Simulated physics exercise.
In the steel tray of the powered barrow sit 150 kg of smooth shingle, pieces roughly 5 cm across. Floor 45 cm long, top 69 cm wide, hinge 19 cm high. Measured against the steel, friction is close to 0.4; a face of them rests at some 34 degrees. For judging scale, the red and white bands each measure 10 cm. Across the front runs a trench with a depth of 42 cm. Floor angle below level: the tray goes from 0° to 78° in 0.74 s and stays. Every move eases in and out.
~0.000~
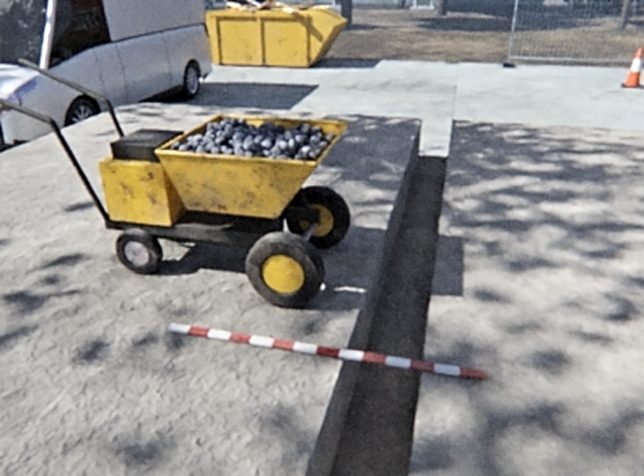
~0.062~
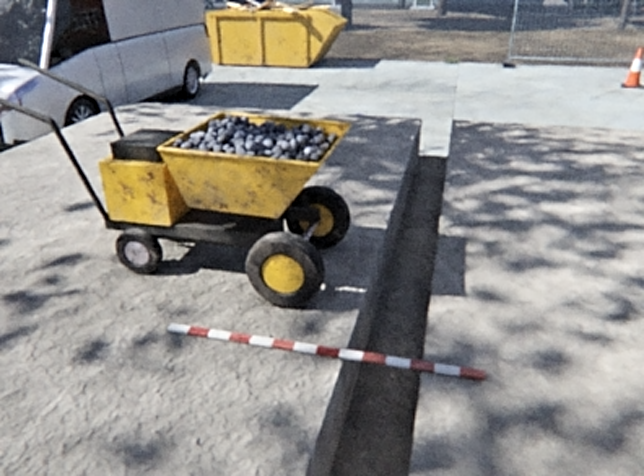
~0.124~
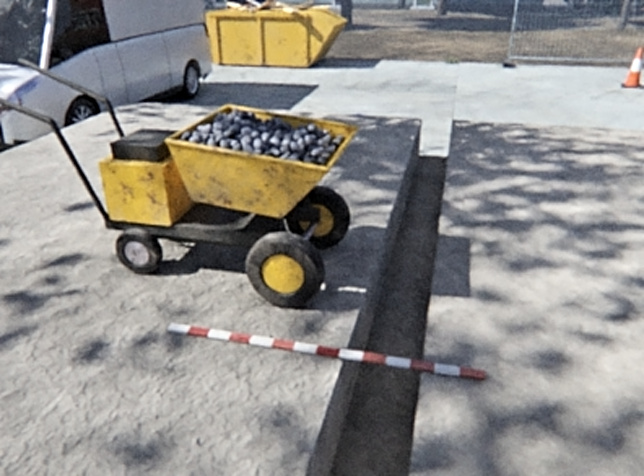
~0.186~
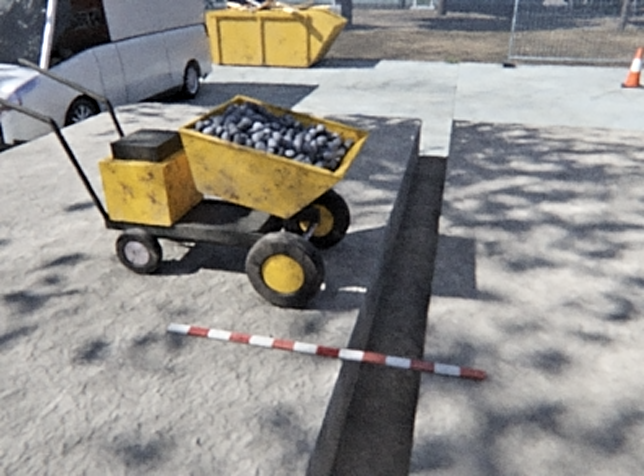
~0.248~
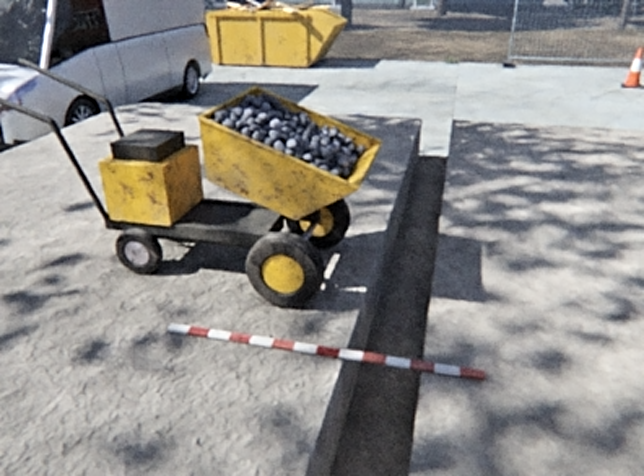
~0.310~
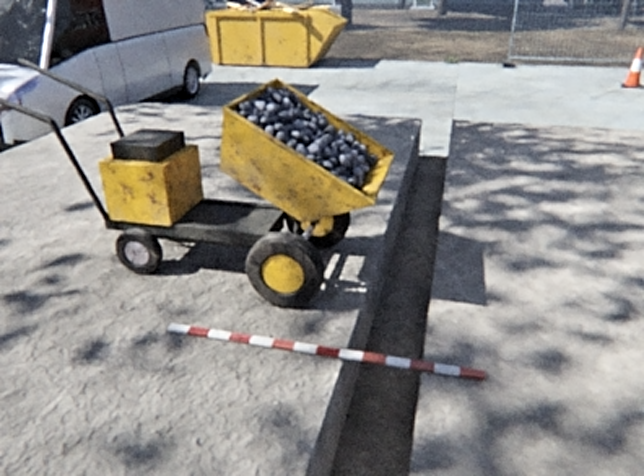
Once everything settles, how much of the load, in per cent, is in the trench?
Once it settles, about 28 per cent of the load is there.
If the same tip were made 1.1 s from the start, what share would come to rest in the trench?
Close to 35 percent, then.
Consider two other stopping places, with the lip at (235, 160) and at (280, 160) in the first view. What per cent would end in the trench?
I'd expect close to 95 per cent at the first and 65 per cent at the second.
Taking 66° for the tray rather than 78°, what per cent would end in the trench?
Roughly 35%.
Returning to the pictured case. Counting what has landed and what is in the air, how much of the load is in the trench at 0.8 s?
Around 5 per cent of it, at that instant.
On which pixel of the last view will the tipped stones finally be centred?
The resting stones are centred at roughly (482, 290).
After 0.6 s the floor is at 65°; 100 % in the tray; the foremost stones are at (419, 234).
After 0.8 s the floor is at 78°; 43 % in the tray, 7 % in the trench, 50 % past the trench; the foremost stones are at (535, 305).
After 1.2 s the floor is at 78°; 6 % in the tray, 20 % in the trench, 74 % past the trench; the foremost stones are past the picture's edge.
After 3.1 s the floor is at 78°; 0 % in the tray, 28 % in the trench, 72 % past the trench; the foremost stones are past the picture's edge.
